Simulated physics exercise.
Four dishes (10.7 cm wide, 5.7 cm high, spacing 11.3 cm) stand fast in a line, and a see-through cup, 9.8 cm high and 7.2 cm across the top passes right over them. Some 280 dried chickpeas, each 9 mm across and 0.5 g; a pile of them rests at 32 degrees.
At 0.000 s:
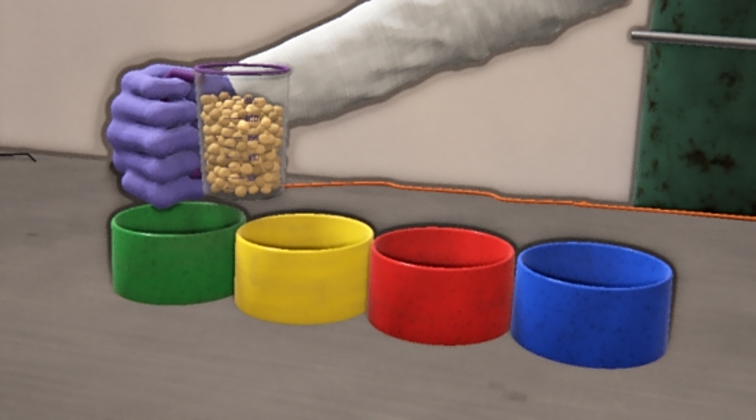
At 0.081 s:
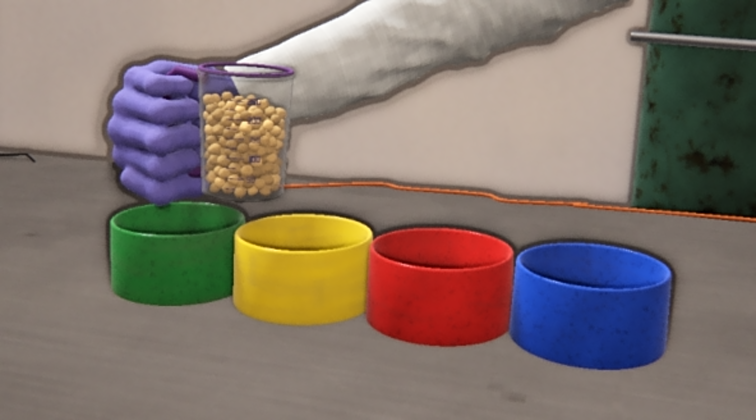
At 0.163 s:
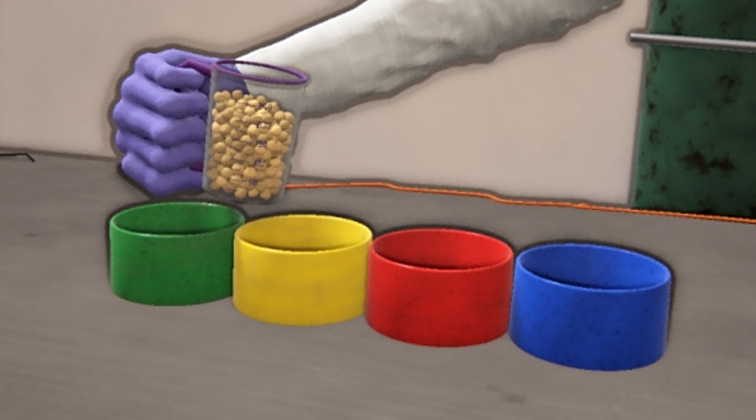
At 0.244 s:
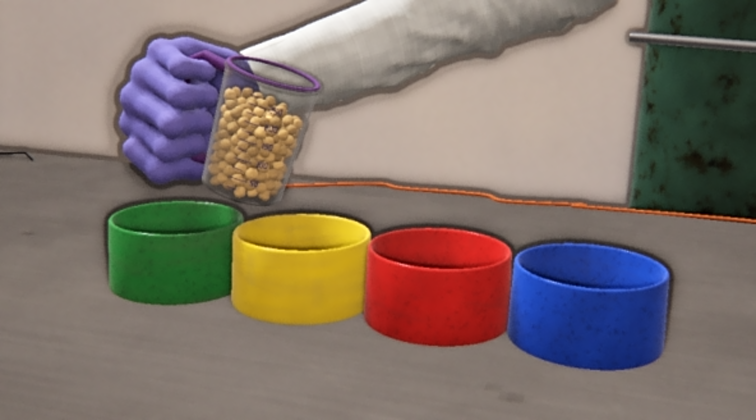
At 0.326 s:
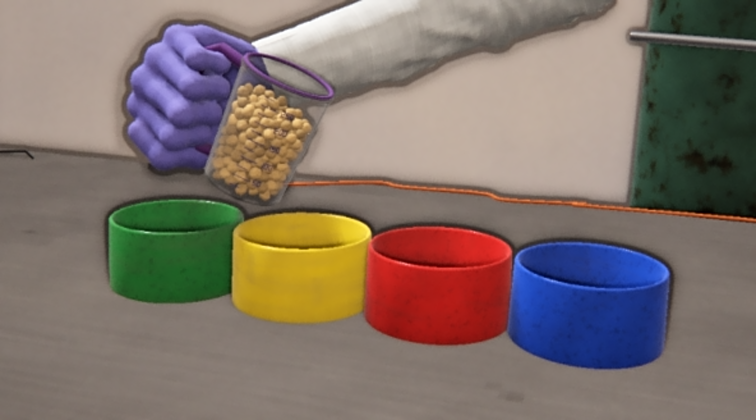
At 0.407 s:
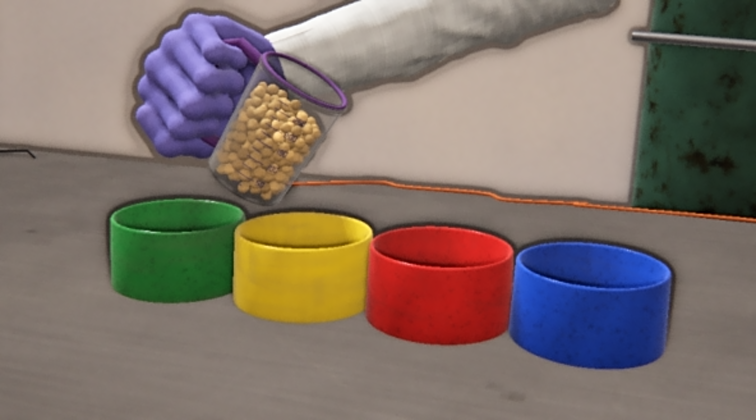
A clear cup of dried chickpeas, gripped by a purple-gloved hand, starts upright above a row of green, yellow, red and blue dishes. It shifts slightly right while tilting steadily rightward, the chickpeas staying inside, and ends leaning above the yellow dish as the four dishes stay still.
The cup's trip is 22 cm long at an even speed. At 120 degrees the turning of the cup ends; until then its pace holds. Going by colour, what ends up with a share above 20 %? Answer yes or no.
Red dish: Yes; blue dish: No; green dish: No; yellow dish: No; on the counter: No.
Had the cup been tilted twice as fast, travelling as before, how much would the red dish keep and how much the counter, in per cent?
Red 70; counter 10.
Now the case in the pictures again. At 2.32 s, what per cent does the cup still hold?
About 0 per cent.
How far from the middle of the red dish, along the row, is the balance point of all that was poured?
About 1 cm to its right.
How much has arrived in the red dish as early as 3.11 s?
About 100 per cent by then.
Then, at 1.56 s, tilt 120 degrees; cup holds 30 %, red 70 %.
After 2.32 s, tilt 120 degrees; cup holds 0 %, red 100 %.
After 3.11 s, tilt 120 degrees; cup holds 0 %, red 100 %.
At rest (3.4 s), red 100 %, blue 0 %, green 0 %, yellow 0 %, counter 0 %.
